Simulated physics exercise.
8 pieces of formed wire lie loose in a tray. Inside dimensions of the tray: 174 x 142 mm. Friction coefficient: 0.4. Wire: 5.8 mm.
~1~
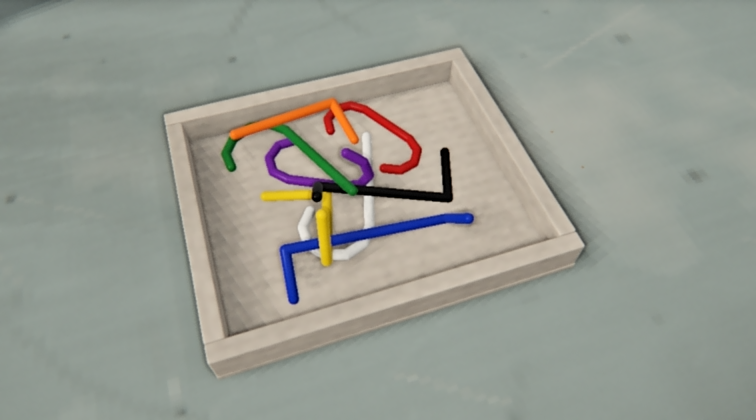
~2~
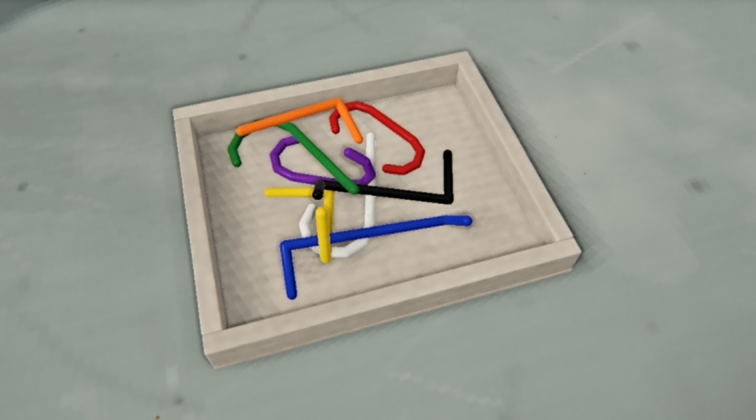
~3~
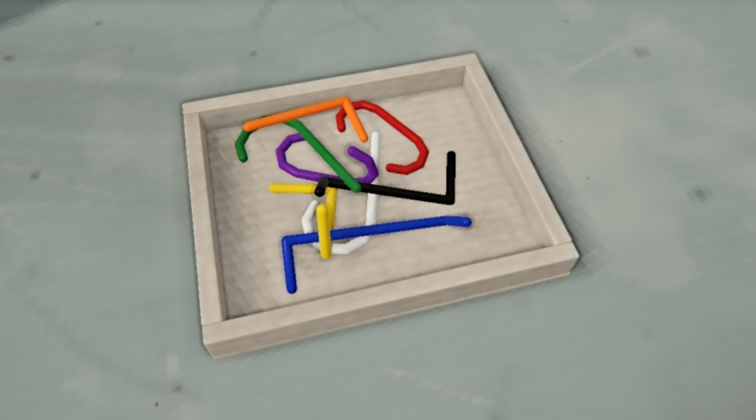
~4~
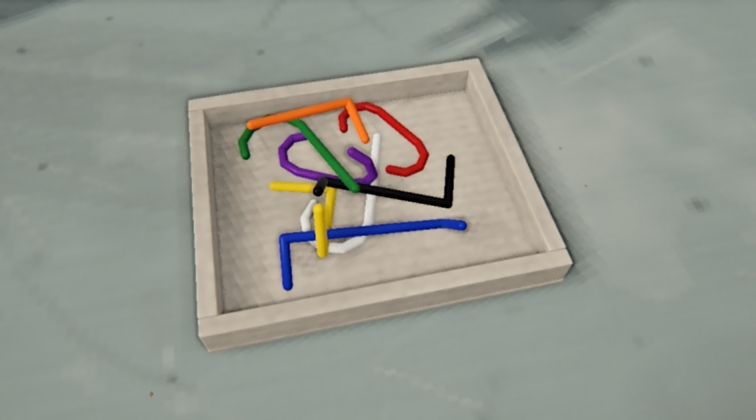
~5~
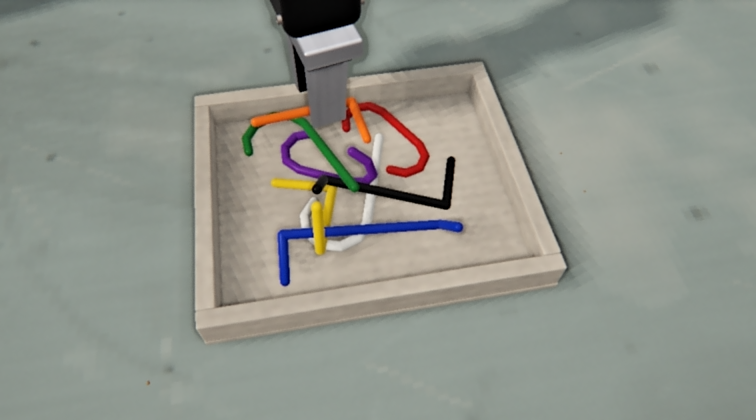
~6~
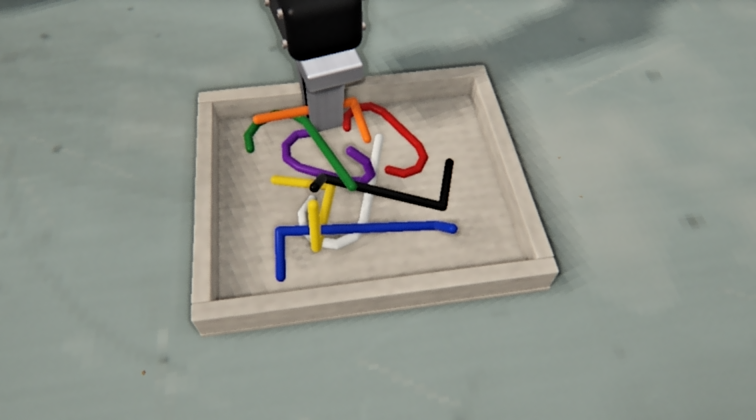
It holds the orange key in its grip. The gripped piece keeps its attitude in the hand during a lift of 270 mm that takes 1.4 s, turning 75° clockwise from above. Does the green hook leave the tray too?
Not elevated.
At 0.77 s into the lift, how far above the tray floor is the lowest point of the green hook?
Height: Approx. 0 mm.
Then, 0.42 s into the lift, lowest point more than 20 mm over the tray floor, orange key 59 mm.
Then, 0.77 s into the lift, lowest point more than 20 mm over the tray floor, orange key 159 mm.
Then, 1.40 s into the lift, lowest point more than 20 mm over the tray floor, orange key 273 mm.
At rest, hanging orange key 273 mm; the other 7 are down.
